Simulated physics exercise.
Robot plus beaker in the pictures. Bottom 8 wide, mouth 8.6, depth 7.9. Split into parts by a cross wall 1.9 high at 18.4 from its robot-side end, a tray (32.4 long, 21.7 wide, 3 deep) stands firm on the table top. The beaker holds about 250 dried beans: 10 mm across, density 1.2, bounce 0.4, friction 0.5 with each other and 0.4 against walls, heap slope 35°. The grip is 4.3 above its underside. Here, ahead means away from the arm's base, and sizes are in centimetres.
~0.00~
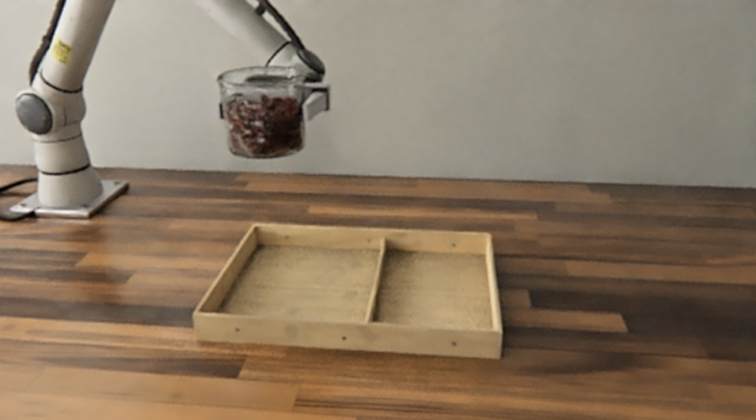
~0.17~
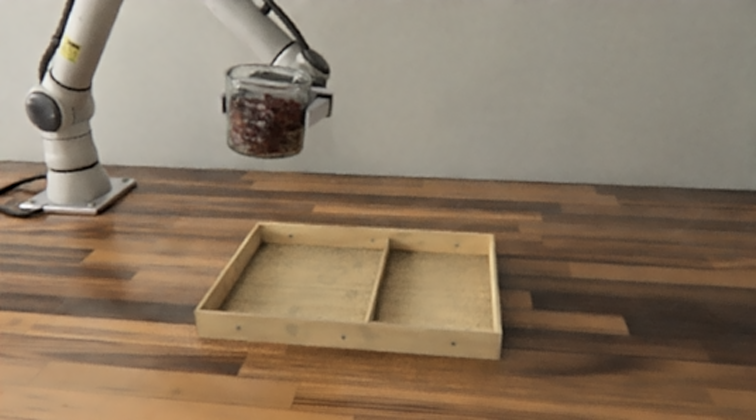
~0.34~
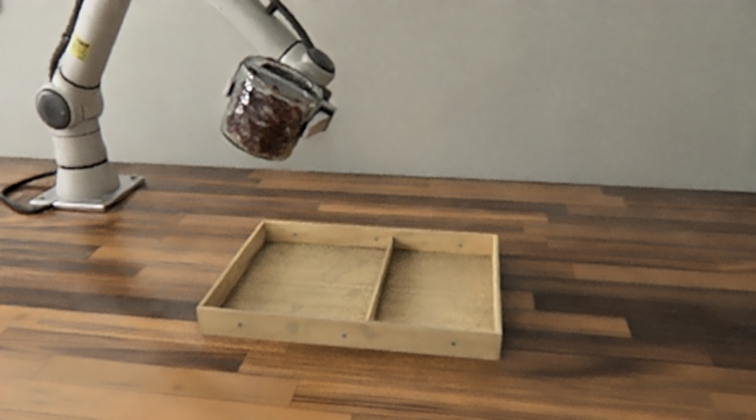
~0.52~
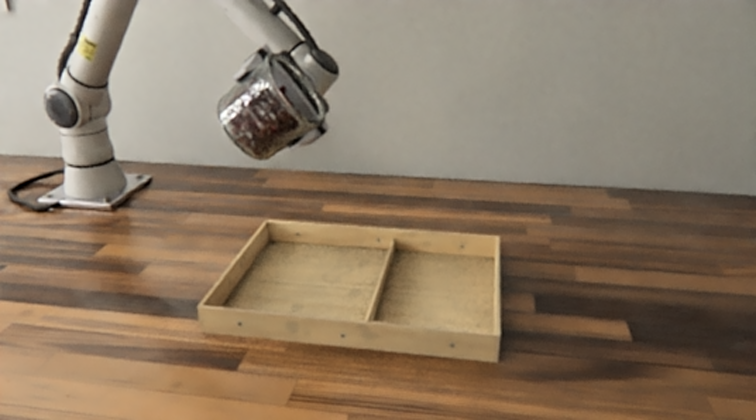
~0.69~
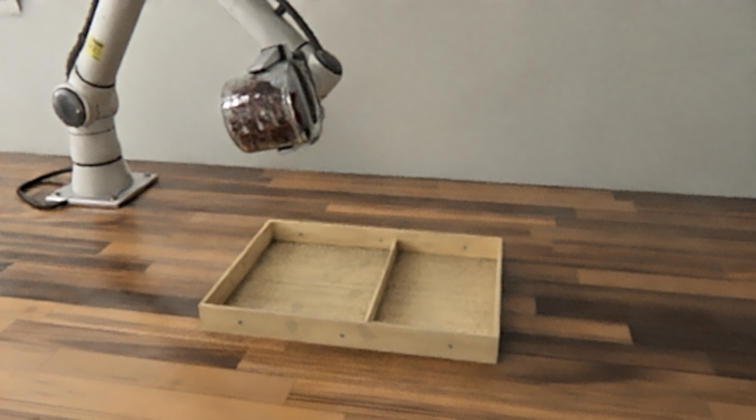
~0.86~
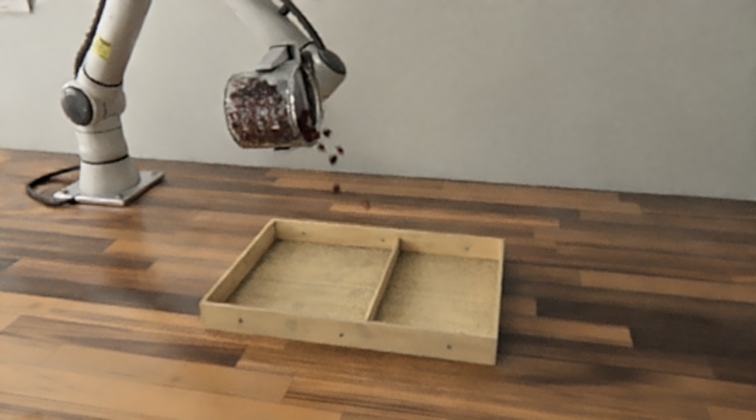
A dark and light striped wooden tabletop stands before a plain grey wall, seen from slightly above. A pale robot arm at the upper left holds a clear beaker of dark reddish beans above and behind a shallow, light wooden tray with two compartments. The arm tilts the beaker steadily toward the right until a few beans tumble from its mouth, while the view drifts slightly.
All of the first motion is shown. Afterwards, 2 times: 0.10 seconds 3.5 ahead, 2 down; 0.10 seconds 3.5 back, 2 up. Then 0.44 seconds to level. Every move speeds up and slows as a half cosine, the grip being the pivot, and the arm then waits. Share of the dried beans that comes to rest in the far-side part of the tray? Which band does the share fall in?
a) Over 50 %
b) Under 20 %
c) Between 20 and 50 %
Between 20 and 50 %.
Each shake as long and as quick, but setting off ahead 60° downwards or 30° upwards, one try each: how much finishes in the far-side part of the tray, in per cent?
First try some 10 %, second try some 65 %.
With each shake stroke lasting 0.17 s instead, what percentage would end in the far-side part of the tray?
Then about 5 per cent.
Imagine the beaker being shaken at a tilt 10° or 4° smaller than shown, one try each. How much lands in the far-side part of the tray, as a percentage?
About 10 per cent for the first try and 15 per cent for the second.
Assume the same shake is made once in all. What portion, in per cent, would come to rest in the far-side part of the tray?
It would then be around 20 per cent.
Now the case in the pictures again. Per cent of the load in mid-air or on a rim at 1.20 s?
I'd reckon close to 10 per cent.
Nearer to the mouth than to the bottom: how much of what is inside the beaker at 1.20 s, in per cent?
Mouth half: Close to 60 per cent.
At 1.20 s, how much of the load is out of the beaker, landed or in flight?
Share gone: Around 30 %.
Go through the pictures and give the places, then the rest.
In the first picture, beaker middle at (265, 113), level; upper third of the load around (266, 109), from x 230 to 300, top at y 95; 250 in the beaker.
In the second picture, beaker middle at (267, 112), tilted 8° forward; upper third of the load around (266, 109), from x 235 to 300, top at y 95.
In the third picture, beaker middle at (269, 111), tilted 28° forward; upper third of the load around (258, 105), from x 230 to 300, top at y 90.
In the fourth picture, beaker middle at (270, 110), tilted 54° forward; upper third of the load around (253, 99), from x 230 to 300, top at y 80.
In the fifth picture, beaker middle at (271, 109), tilted 74° forward; upper third of the load around (257, 97), from x 230 to 300, top at y 80.
In the sixth picture, beaker middle at (273, 109), tilted 82° forward; upper third of the load around (258, 98), from x 235 to 365, top at y 80; 245 in the beaker, 5 in flight or on a rim.
By 1.20 s, tilted 82° forward, highest piece 22 above the table; 169 in the beaker, 34 in the far-side part, 23 in the robot-side part, 24 in flight or on a rim.
By 1.53 s, tilted 26° forward, highest piece 25 above the table; 119 in the beaker, 77 in the far-side part, 52 in the robot-side part, 1 on the table or floor, 1 in flight or on a rim.
By 1.90 s, level, highest piece 25 above the table; 119 in the beaker, 78 in the far-side part, 52 in the robot-side part, 1 on the table or floor.
By 2.95 s, level, highest piece 25 above the table; 119 in the beaker, 78 in the far-side part, 52 in the robot-side part, 1 on the table or floor.
Final count, 119 in the beaker, 78 in the far-side part, 52 in the robot-side part, 1 on the table or floor. That is 31 % in the far-side part of the tray.
